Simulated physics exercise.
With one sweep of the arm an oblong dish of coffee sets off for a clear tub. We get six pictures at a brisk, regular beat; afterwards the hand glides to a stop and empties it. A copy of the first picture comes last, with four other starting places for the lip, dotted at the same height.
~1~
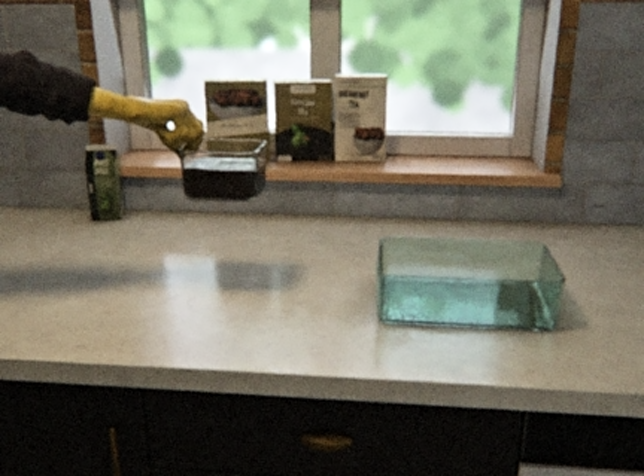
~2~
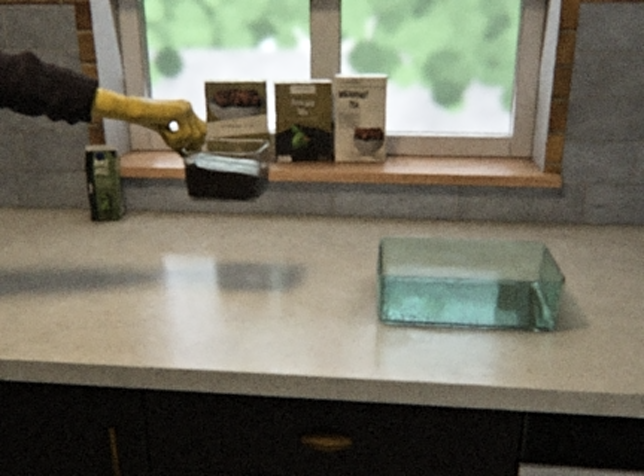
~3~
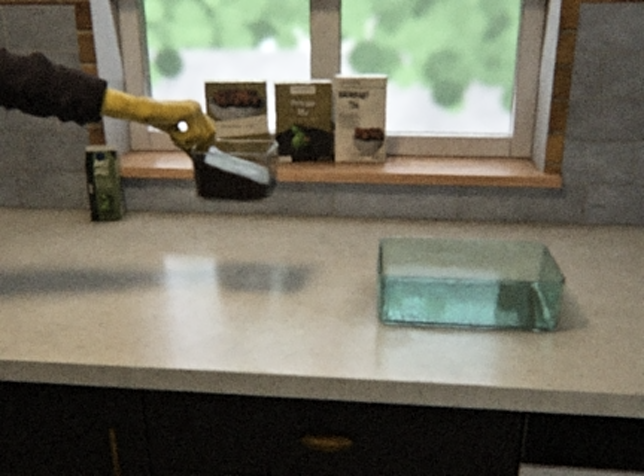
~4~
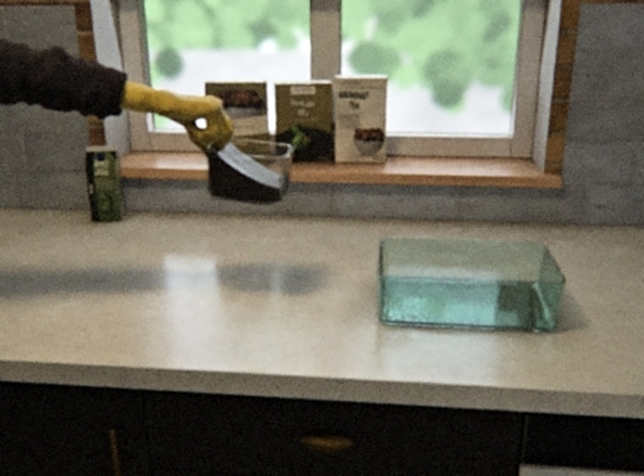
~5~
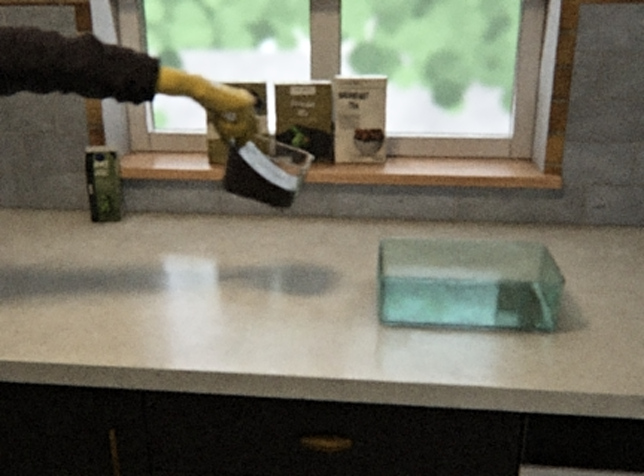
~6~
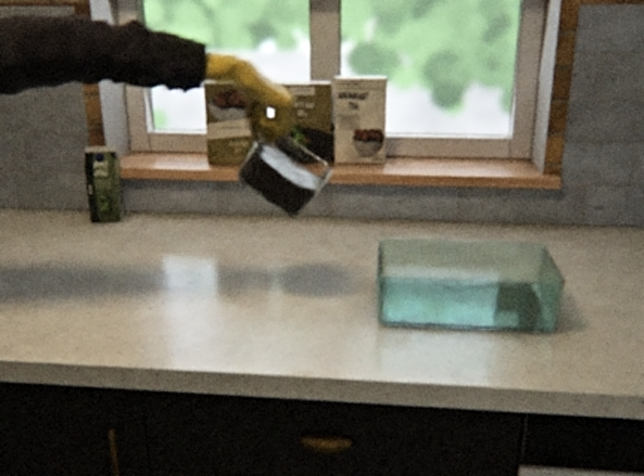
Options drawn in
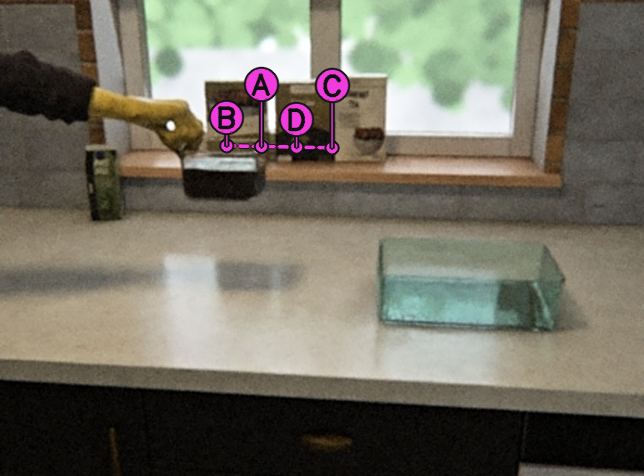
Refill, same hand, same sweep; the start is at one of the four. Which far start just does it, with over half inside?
The limit is B.
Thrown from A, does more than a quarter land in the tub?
Yes, it does.
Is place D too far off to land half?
No.
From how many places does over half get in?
All of the four.
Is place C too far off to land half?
No, that is safe.
On the marked copy, A at (261, 146); B at (226, 145); C at (332, 147); D at (296, 147).
With A, about 82 % lands in the tub, 6 % falls short and 12 % goes beside or beyond.
With B, about 74 % lands in the tub, 17 % falls short and 9 % goes beside or beyond.
With C, about 95 % lands in the tub, 3 % falls short.
With D, about 76 % lands in the tub, 3 % falls short and 22 % goes beside or beyond.
